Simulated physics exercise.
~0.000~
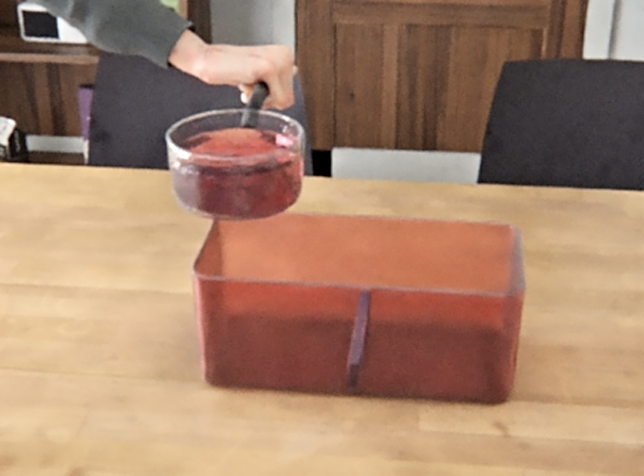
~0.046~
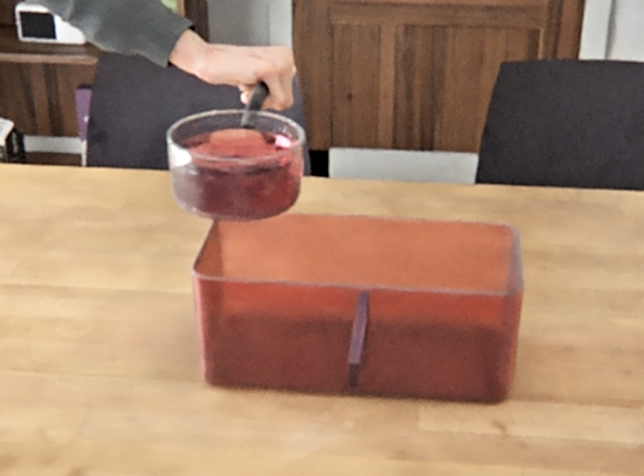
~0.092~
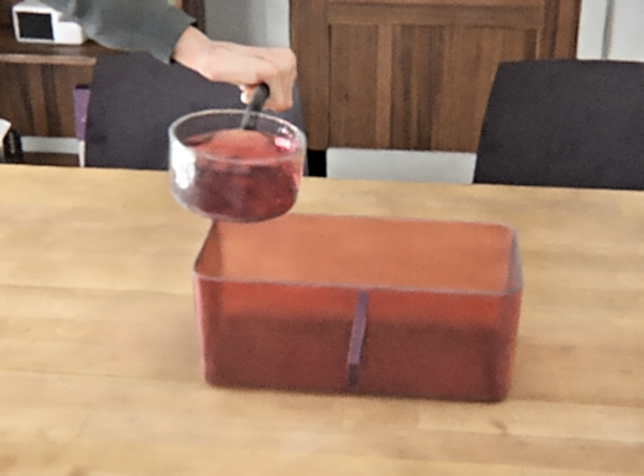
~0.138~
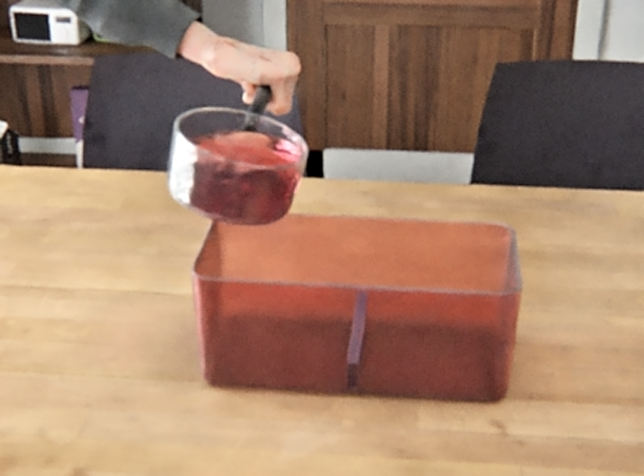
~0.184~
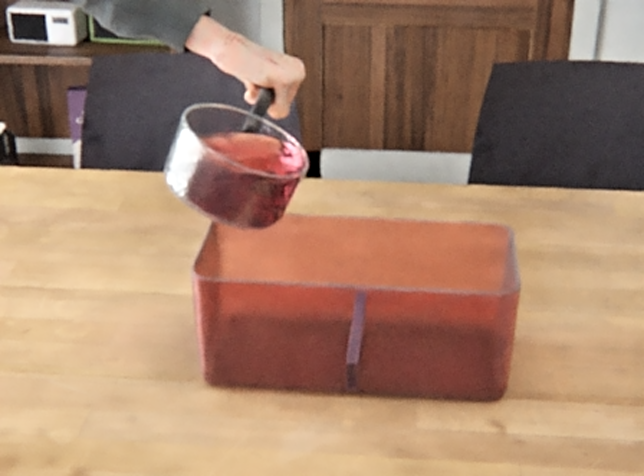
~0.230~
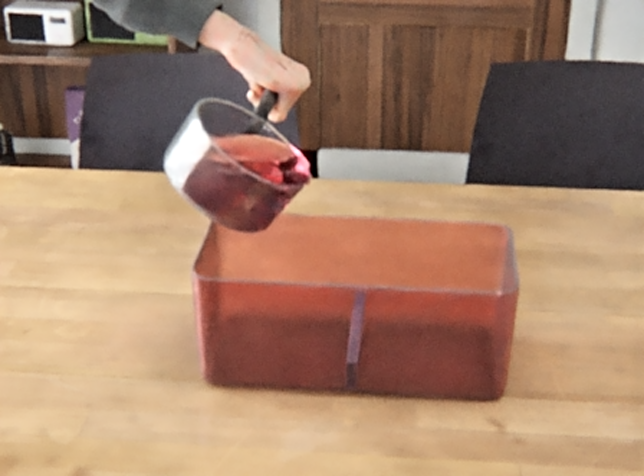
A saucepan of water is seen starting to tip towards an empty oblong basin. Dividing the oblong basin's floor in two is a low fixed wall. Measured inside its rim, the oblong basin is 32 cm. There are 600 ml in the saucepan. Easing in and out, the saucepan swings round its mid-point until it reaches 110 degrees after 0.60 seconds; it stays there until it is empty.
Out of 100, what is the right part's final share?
About 26 out of 100.
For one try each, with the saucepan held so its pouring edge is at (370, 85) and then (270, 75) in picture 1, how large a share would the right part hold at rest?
80 in a hundred, followed by 15 in a hundred.
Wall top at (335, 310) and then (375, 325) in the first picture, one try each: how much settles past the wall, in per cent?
Respectively close to 50 and 10 %.
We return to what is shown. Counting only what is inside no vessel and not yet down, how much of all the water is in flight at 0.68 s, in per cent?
Around 3 percent of the liquid.
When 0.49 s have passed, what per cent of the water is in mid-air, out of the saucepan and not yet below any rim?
Some 22 per cent.
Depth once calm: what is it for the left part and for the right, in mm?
20 mm left, 8 mm right.
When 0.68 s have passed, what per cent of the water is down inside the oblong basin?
Close to 94 in a hundred.
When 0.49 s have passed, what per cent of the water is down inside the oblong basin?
Near 56 in a hundred.
By 0.49 s the tilt is 101° and 20 per cent is still to pour, 43 is left of the wall and 14 right of it.
By 0.68 s the tilt is 110° and 3 per cent is still to pour, 70 is left of the wall and 23 right of it.
By 0.88 s the tilt is 110° and 0 per cent is still to pour, 72 is left of the wall and 26 right of it.
By 1.10 s the tilt is 110° and 0 per cent is still to pour, 72 is left of the wall and 26 right of it.
At rest 72 per cent lies left of the wall, 26 right of it and 2 outside.
